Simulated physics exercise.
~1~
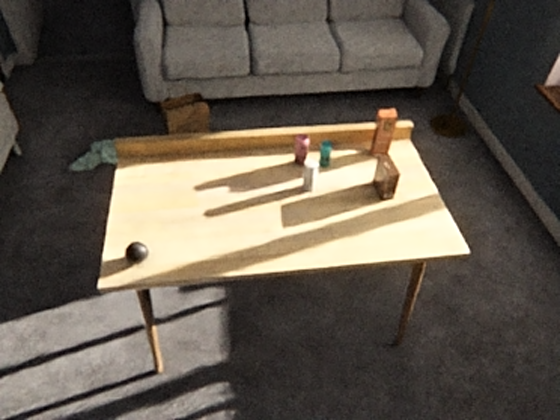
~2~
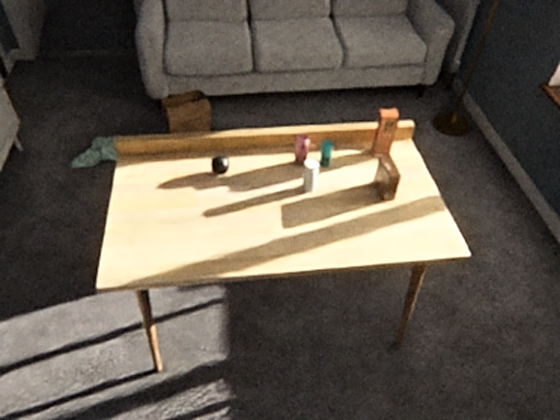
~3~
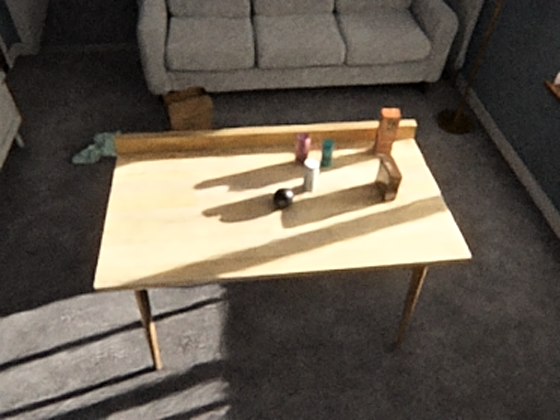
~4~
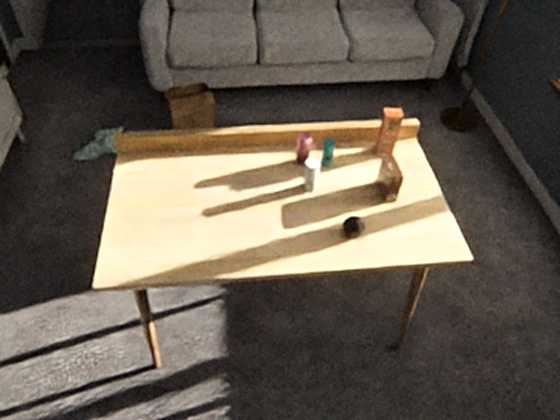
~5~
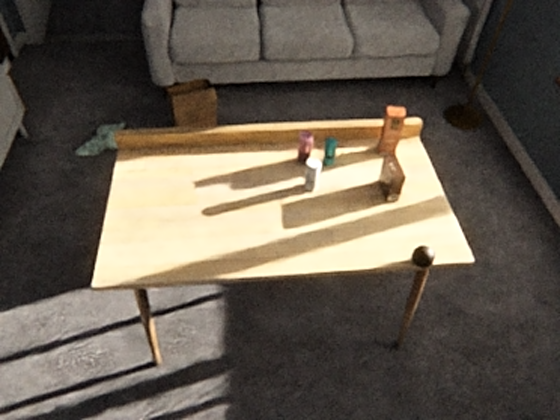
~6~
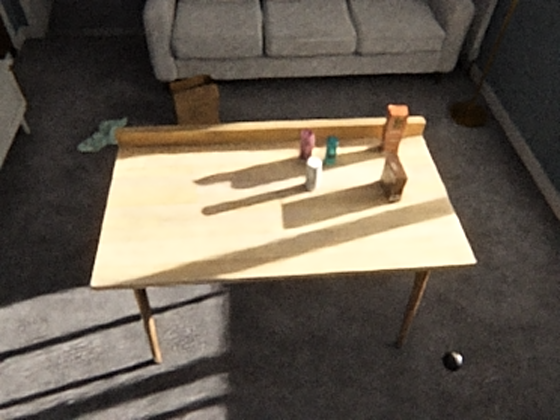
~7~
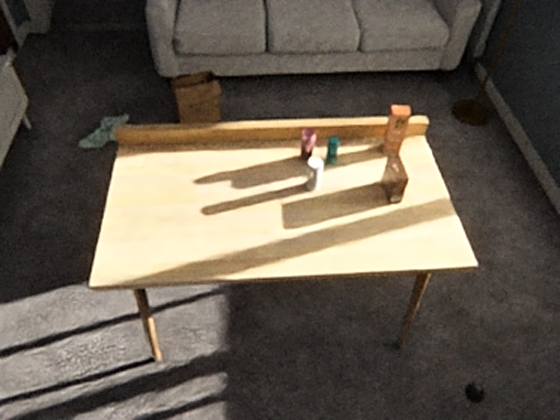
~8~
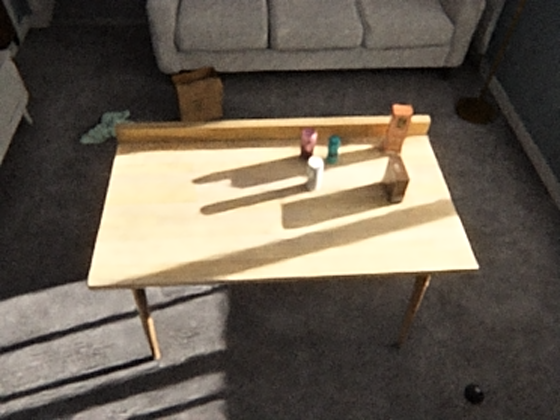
A black ball rebounds off the batten, rolls off the table's near edge and settles on the floor.
